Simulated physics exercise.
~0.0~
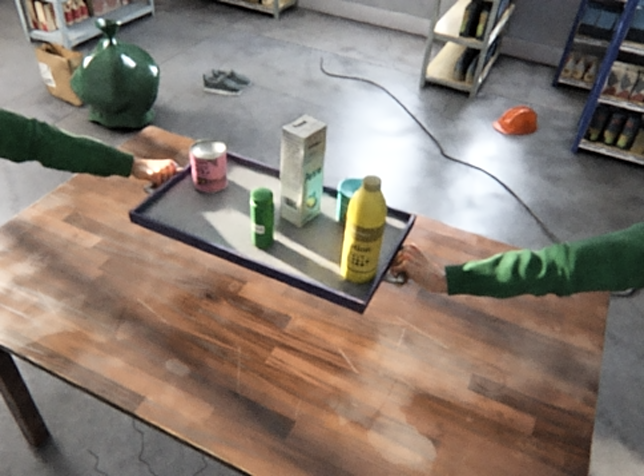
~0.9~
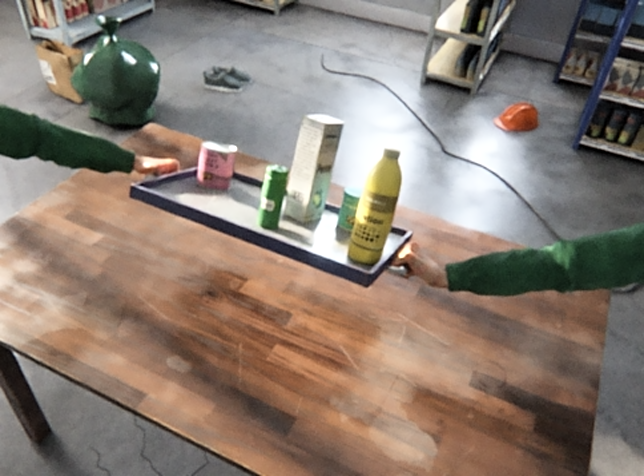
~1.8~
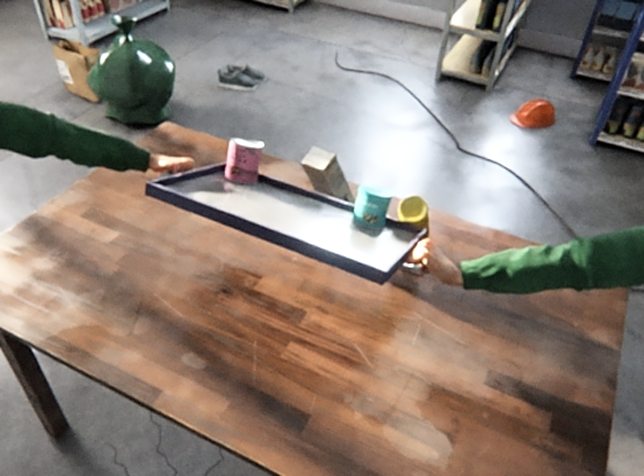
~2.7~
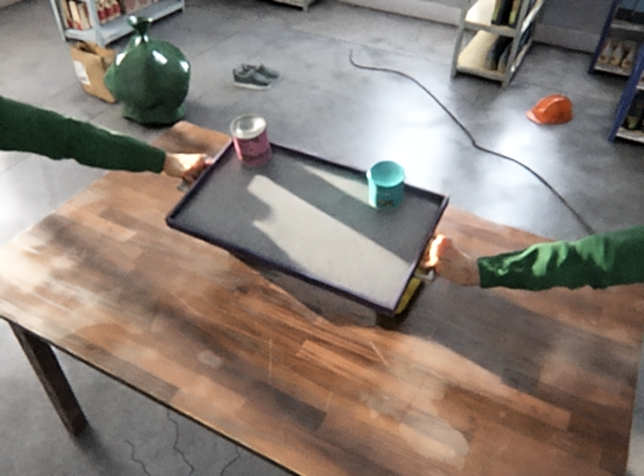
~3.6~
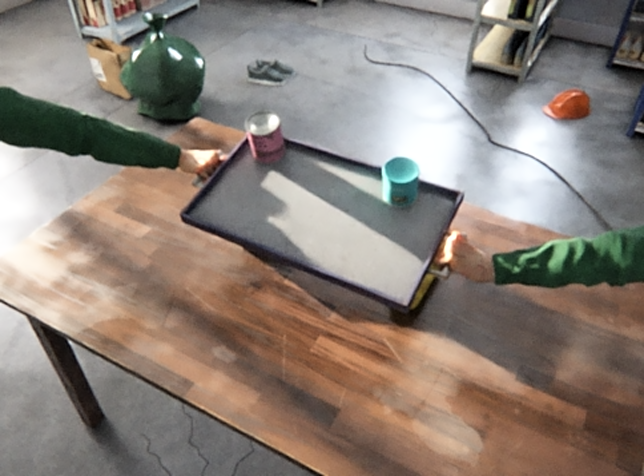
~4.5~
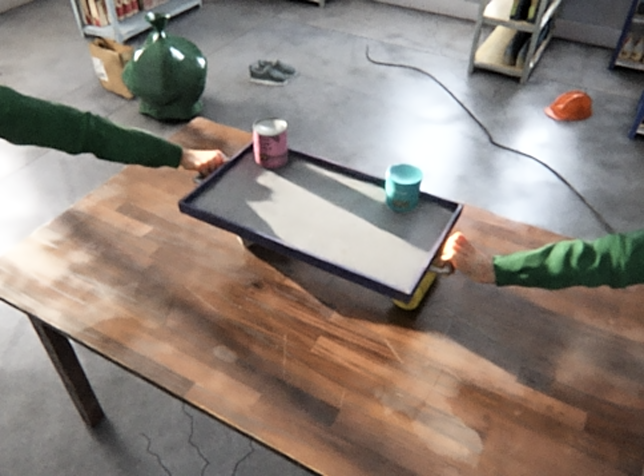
Two green-sleeved arms held a tray of five containers above a wooden table and tipped its far side down, then back the other way, sending the yellow bottle, green shaker and white carton off, while the pink and turquoise tins stayed upright aboard.
